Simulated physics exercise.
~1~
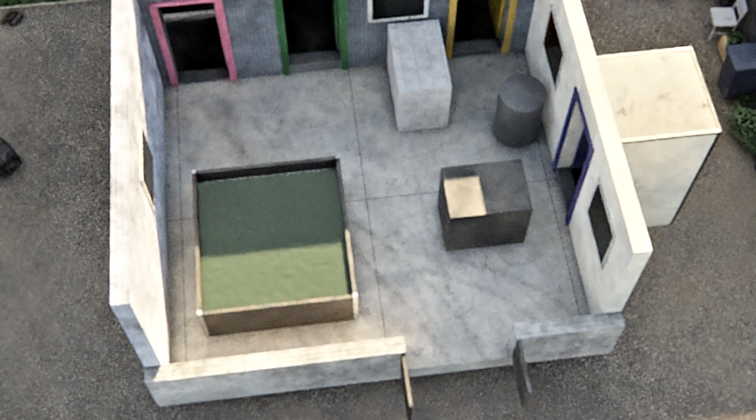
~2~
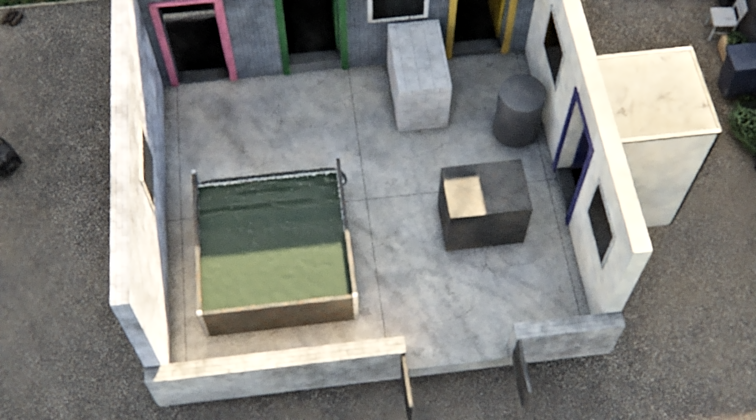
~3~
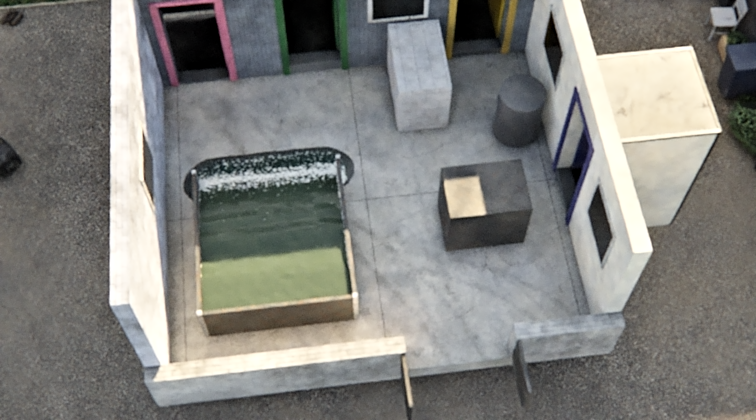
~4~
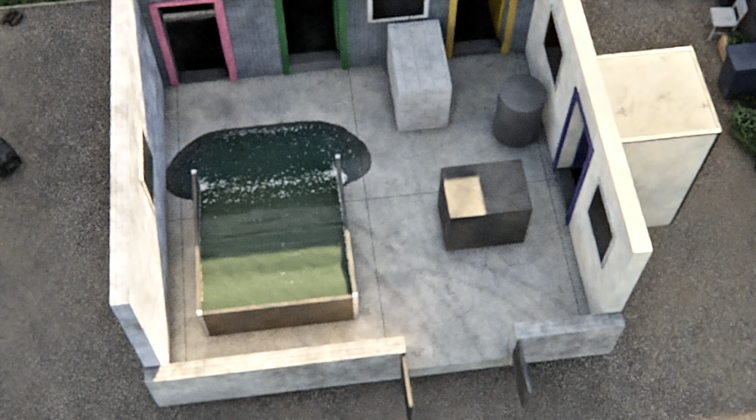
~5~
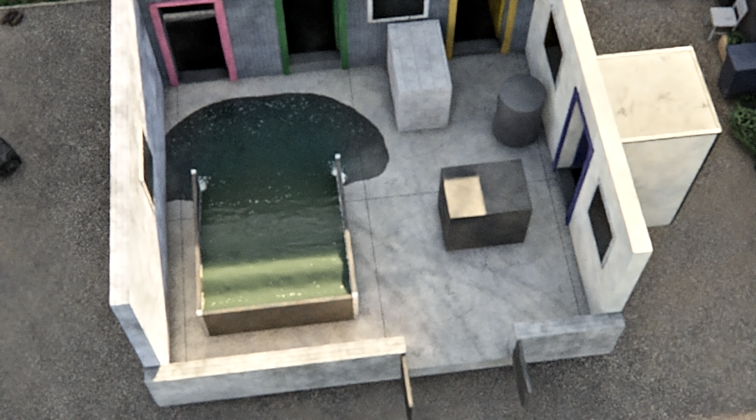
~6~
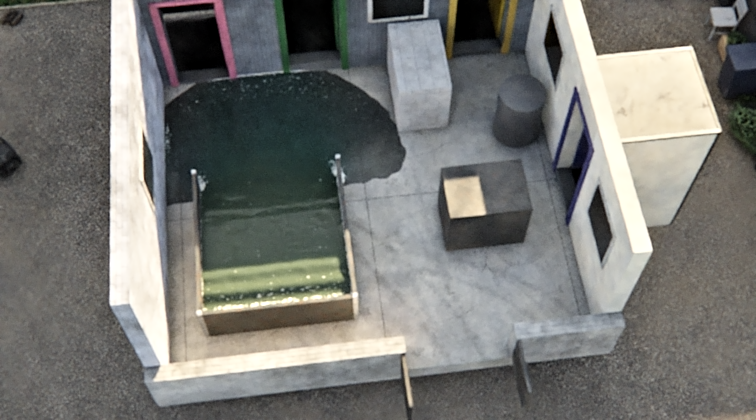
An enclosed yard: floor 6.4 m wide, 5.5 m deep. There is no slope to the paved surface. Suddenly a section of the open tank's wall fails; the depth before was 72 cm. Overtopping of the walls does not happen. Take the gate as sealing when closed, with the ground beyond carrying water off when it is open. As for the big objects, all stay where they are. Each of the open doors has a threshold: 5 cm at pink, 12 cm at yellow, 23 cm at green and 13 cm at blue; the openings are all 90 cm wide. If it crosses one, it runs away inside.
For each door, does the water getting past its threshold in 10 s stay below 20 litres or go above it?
The pink door: Above 20 litres; the yellow door: Below 20 litres; the green door: Above 20 litres; the blue door: Below 20 litres.
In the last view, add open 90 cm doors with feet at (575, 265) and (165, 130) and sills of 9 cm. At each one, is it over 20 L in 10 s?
First door short of the limit, second door beyond the limit.
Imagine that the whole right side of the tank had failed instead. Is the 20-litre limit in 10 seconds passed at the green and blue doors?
Well, against that limit, at green it's within bounds, and at blue it's too much.
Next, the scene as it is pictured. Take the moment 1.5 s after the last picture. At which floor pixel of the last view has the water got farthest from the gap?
I'd put it close to (521, 52).
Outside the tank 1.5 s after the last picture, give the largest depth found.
About 47 cm.
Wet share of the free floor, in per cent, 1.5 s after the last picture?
Roughly 35 percent.
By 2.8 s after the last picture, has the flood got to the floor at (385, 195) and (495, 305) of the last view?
I'd call them drenched and then spared.
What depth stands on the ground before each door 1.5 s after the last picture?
Pink 40 cm, yellow 4 cm, green 39 cm, blue 0 cm.
Then, 0.7 s after the last picture water covers 35 % of the floor and is deepest (46 cm) near (258, 87); pink door 32 cm at the sill, 93 L in, yellow door not reached, green door 39 cm at the sill, 25 L in, blue door not reached.
Then, 1.5 s after the last picture water covers 35 % of the floor and is deepest (47 cm) near (380, 66); pink door 40 cm at the sill, 314 L in, yellow door 4 cm at the sill, 0 L in, green door 39 cm at the sill, 85 L in, blue door not reached.
Then, 2.8 s after the last picture water covers 55 % of the floor and is deepest (30 cm) near (381, 74); pink door 25 cm at the sill, 608 L in, yellow door 3 cm at the sill, 0 L in, green door 28 cm at the sill, 147 L in, blue door not reached.
Then, 5.3 s after the last picture water covers 85 % of the floor and is deepest (22 cm) near (172, 382); pink door 14 cm at the sill, 795 L in, yellow door 2 cm at the sill, 0 L in, green door 14 cm at the sill, 154 L in, blue door 9 cm at the sill, 0 L in.
Then, 9.3 s after the last picture water covers 95 % of the floor and is deepest (12 cm) near (172, 382); pink door 8 cm at the sill, 868 L in, yellow door 5 cm at the sill, 0 L in, green door 8 cm at the sill, 154 L in, blue door 7 cm at the sill, 1 L in.
